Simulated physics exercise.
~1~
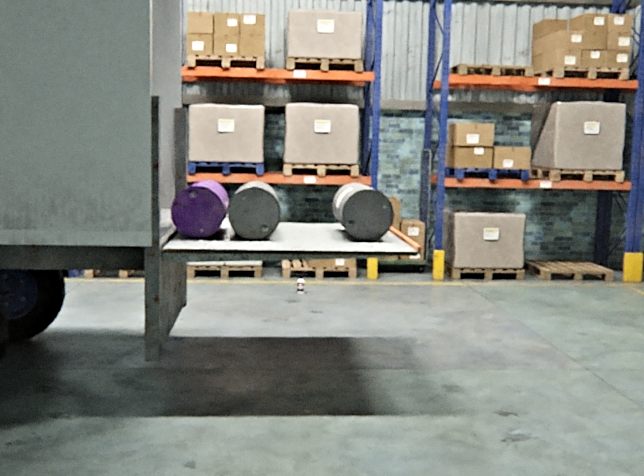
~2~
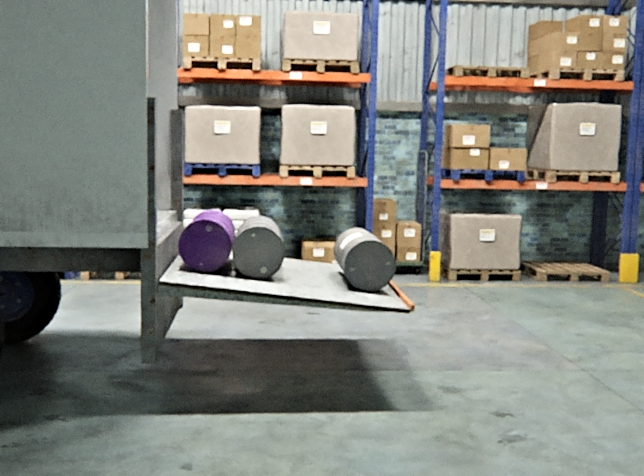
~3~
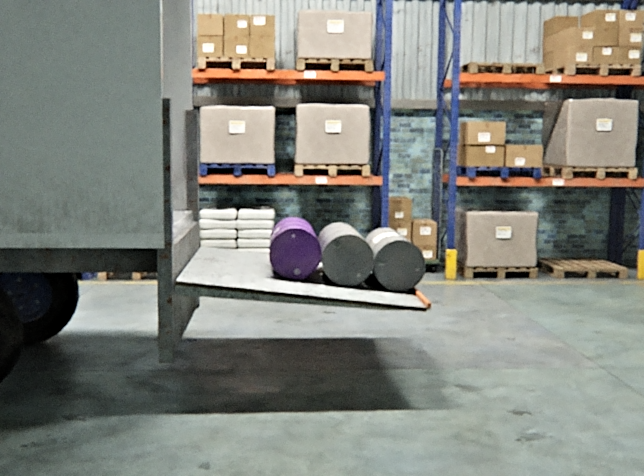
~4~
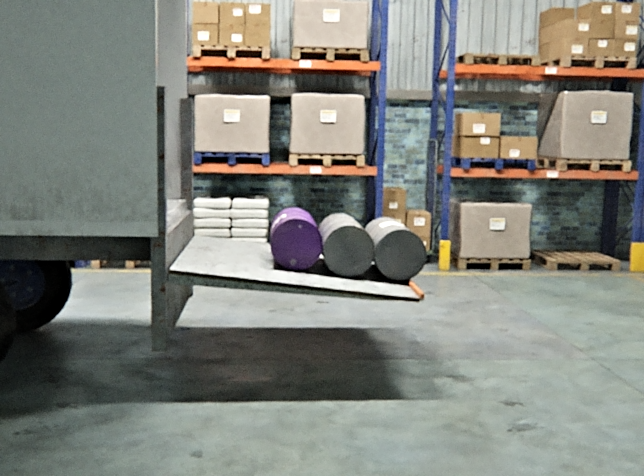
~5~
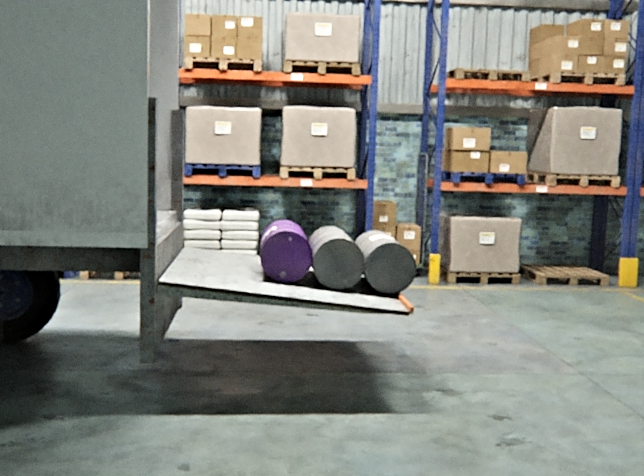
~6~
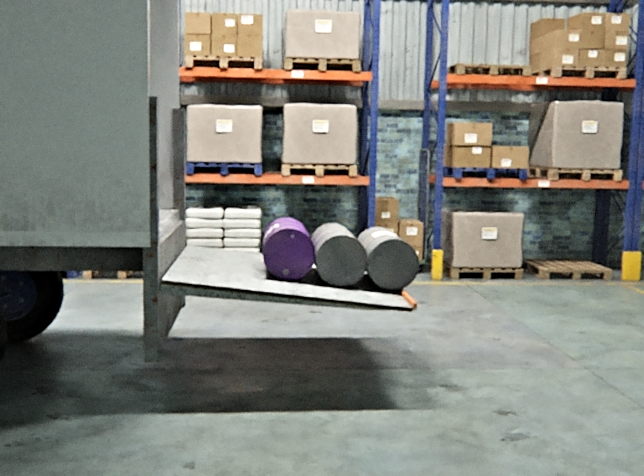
A purple drum and two grey ones rolled right as the truck's lift plate sank and tilted down towards its outer edge in a warehouse, then bunched together near the raised lip and stayed on the plate, with none falling off.
